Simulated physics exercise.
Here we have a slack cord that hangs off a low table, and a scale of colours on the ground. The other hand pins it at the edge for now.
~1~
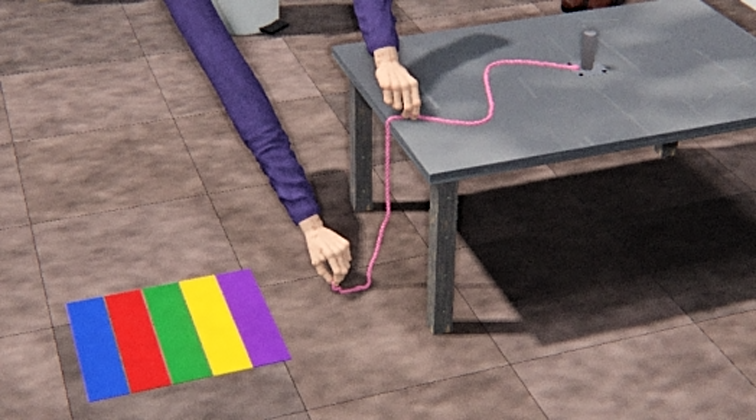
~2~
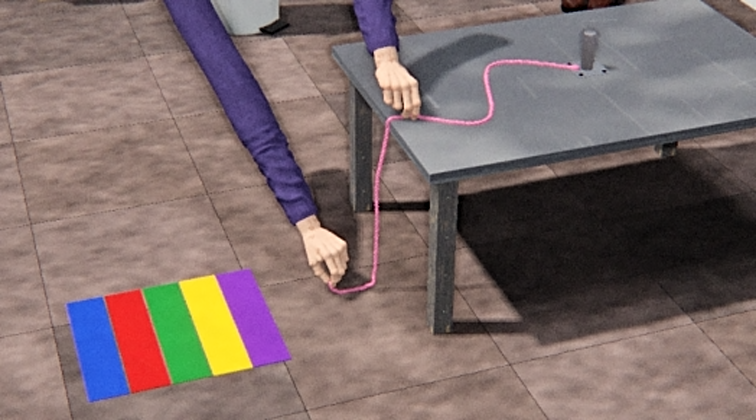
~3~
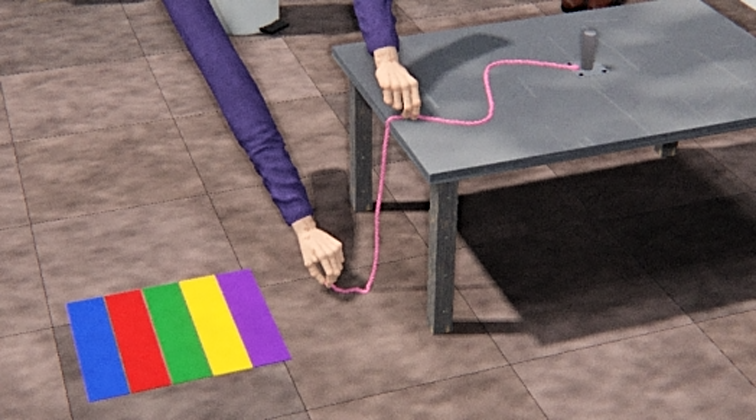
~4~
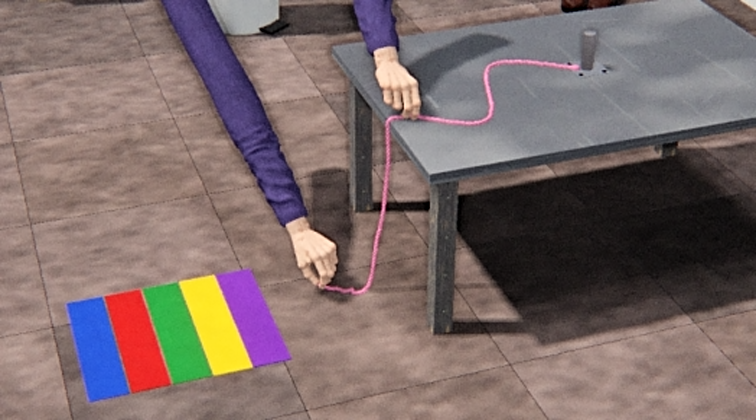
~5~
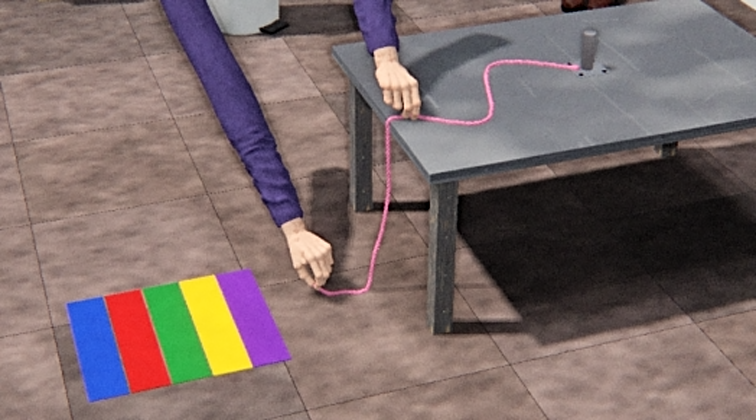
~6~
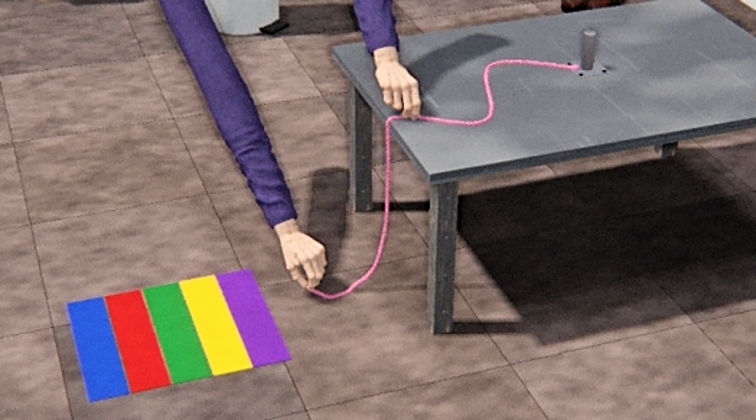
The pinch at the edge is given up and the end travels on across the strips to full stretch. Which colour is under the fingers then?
The end stops over the blue strip.
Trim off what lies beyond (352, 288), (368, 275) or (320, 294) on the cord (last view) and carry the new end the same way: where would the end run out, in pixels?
In that order: (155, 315), (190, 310) and (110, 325).
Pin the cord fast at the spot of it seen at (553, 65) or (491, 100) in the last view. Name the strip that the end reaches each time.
Taking them in turn: Blue; green.
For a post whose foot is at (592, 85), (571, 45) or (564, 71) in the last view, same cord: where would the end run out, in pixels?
In that order: (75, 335), (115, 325) and (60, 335).
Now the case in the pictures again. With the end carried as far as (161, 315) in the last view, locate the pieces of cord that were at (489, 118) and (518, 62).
They go to (392, 110) and to (530, 84).
Soon after, end near (162, 315); over green.
After that, end near (117, 324); over red.
At the stop, end near (92, 329); over blue. It gets as far as the blue strip.
